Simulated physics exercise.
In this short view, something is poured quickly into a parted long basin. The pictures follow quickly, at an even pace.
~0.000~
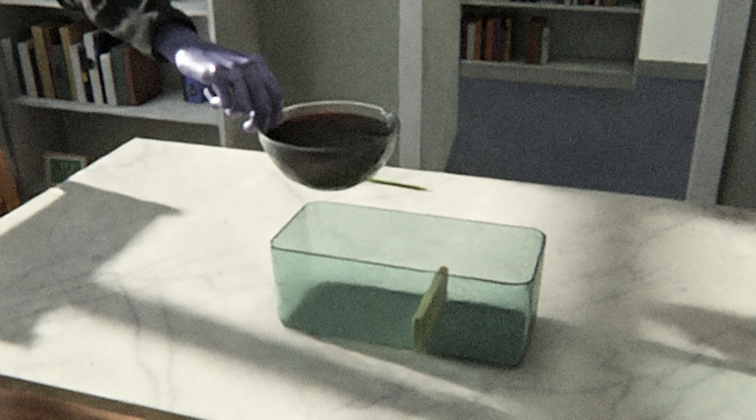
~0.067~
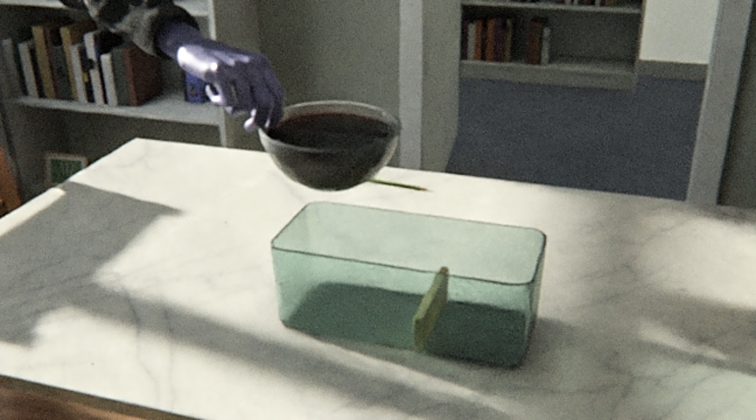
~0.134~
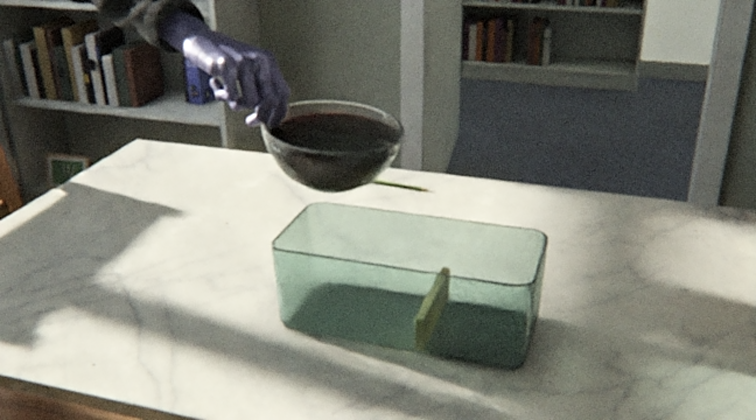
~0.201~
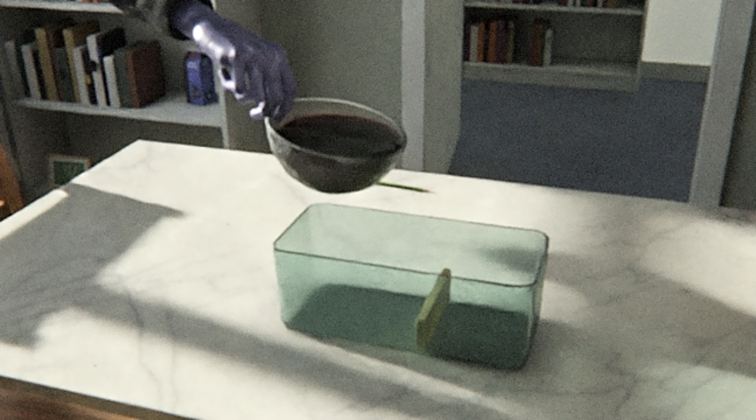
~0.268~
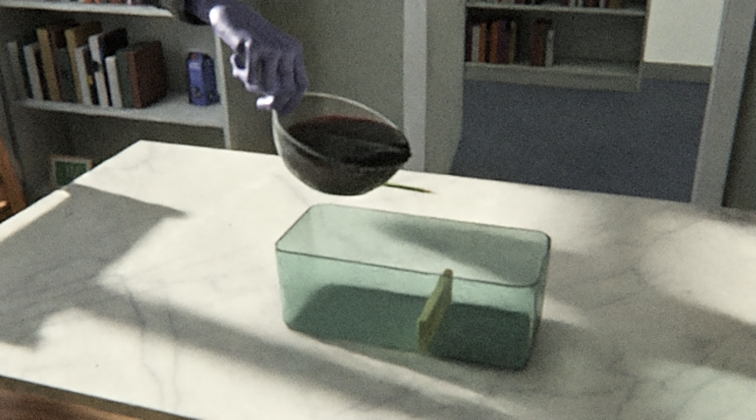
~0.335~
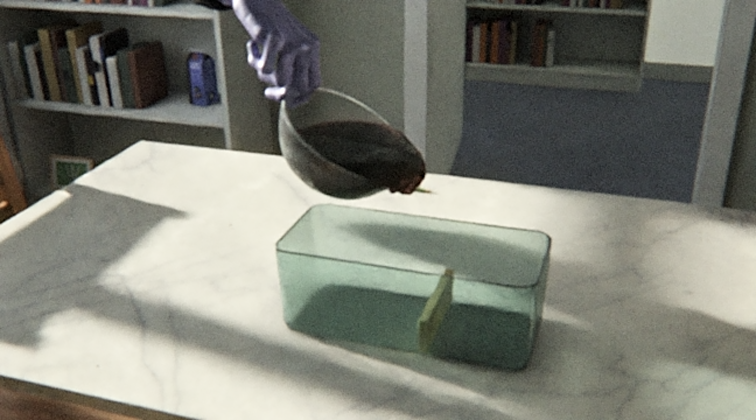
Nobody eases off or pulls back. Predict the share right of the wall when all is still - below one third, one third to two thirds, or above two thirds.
The right side of the wall holds a middle share, one third to two thirds.
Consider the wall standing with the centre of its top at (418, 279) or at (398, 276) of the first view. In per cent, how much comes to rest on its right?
First try around 65 percent; second try around 85 percent.
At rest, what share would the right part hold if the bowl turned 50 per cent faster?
Around 40 percent.
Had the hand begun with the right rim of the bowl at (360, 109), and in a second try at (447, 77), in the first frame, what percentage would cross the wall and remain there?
First try: About 15 %; second try: About 70 %.
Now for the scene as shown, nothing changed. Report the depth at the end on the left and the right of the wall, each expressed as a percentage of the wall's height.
Once it is still, the left part shows 30 per cent and the right part 60.
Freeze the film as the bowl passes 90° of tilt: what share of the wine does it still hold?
It comes to 10 per cent or so.
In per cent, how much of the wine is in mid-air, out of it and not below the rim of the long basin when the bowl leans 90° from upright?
Roughly 15 percent.
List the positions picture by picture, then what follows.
In the first picture, it leans 0°; its right rim is at (396, 132); the wine meets the walls at (272, 125) and (394, 138); the long basin's rim runs from (289, 223) to (539, 258); the wall's top is at (432, 292).
In the second picture, it leans 1°; its right rim is at (398, 134); the wine meets the walls at (273, 125) and (395, 140).
In the third picture, it leans 5°; its right rim is at (400, 140); the wine meets the walls at (276, 125) and (398, 143).
In the fourth picture, it leans 12°; its right rim is at (403, 149); the wine meets the walls at (280, 125) and (402, 146).
In the fifth picture, it leans 21°; its right rim is at (406, 160); the wine meets the walls at (286, 128) and (406, 153); 3 per cent is over the edge.
In the sixth picture, it leans 31°; its right rim is at (405, 173); the wine meets the walls at (292, 132) and (397, 158); 12 per cent is over the edge.
A moment on, the bowl is tipped on its side and 9 per cent is still to pour, 25 is left of the wall and 51 right of it.
Next, the bowl is tipped right over and 0 per cent is still to pour, 45 is left of the wall and 52 right of it.
Then the bowl is tipped right over and 0 per cent is still to pour, 45 is left of the wall and 52 right of it.
Later the bowl is tipped right over and 0 per cent is still to pour, 45 is left of the wall and 52 right of it.
At rest 45 per cent lies left of the wall, 52 right of it and 3 outside.
